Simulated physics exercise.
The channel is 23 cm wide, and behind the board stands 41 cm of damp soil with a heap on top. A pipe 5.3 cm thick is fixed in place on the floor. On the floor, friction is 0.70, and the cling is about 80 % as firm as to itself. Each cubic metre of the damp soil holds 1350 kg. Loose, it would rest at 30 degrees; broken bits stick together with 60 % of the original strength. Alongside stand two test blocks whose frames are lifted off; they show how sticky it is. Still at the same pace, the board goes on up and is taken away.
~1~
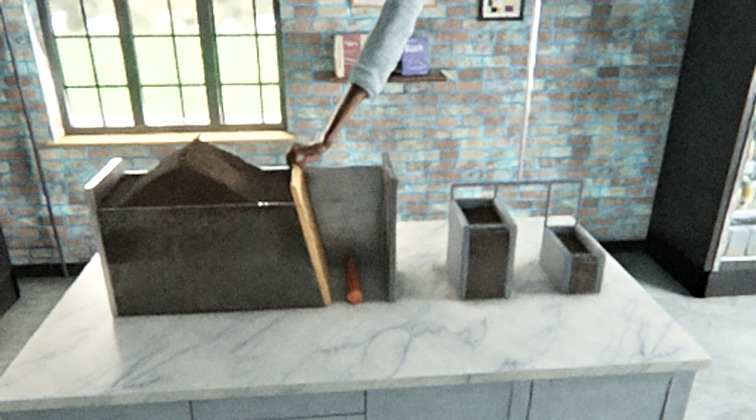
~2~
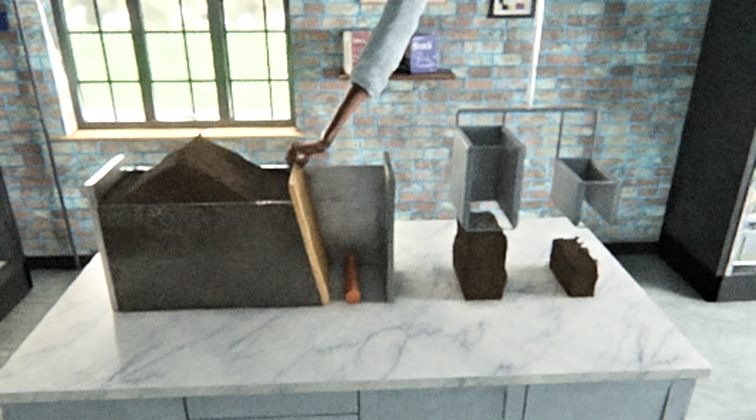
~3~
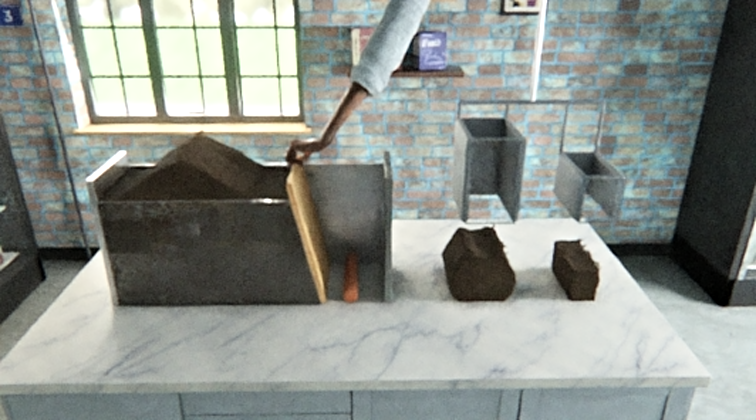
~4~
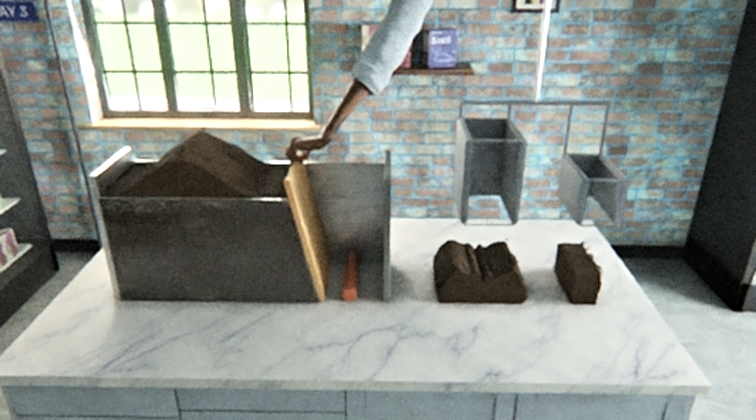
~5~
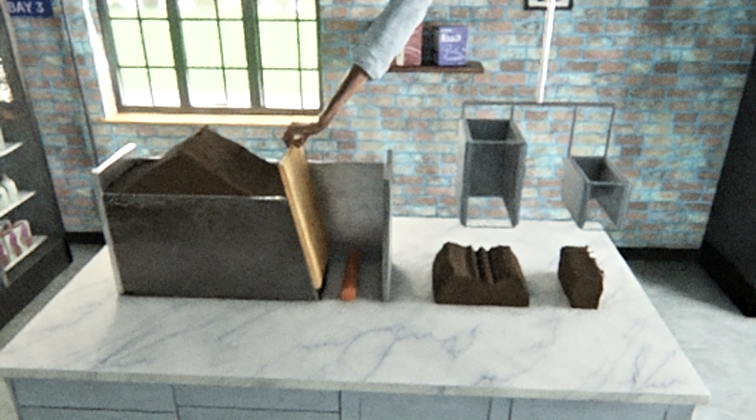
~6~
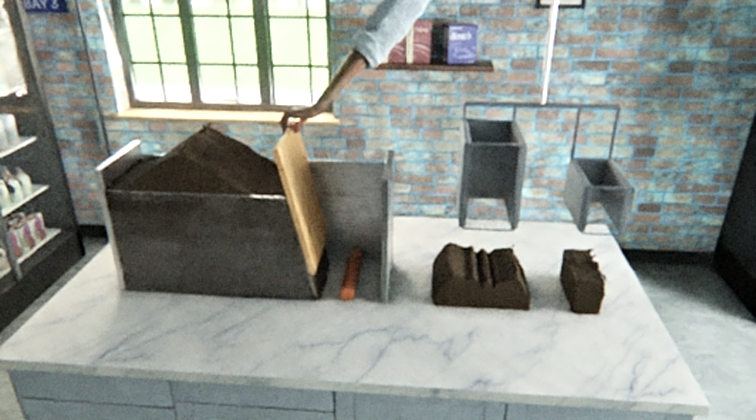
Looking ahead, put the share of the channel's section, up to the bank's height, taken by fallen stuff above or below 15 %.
It ends up bigger than 15 %.
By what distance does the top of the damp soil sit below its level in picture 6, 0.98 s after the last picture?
I'd say near 0.5 centimetres.
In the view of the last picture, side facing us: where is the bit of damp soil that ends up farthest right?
(350, 281), give or take.
Another 0.45 s on from the sixth picture, the face still stands, with nothing on top of the pipe; the channel is 0 % full.
Another 0.98 s on from the sixth picture, the face still stands, with nothing on top of the pipe; the channel is 0 % full.
Another 1.51 s on from the sixth picture, the fallen stuff reaches 35 % of the way across, with nothing on top of the pipe; the channel is 17 % full.
Another 2.04 s on from the sixth picture, the fallen stuff reaches 51 % of the way across, with 10.0 cm on top of the pipe; the channel is 25 % full.
Another 2.12 s on from the sixth picture, at the end, the fallen stuff reaches 51 % of the way across, with 10.0 cm on top of the pipe; the channel is 25 % full.
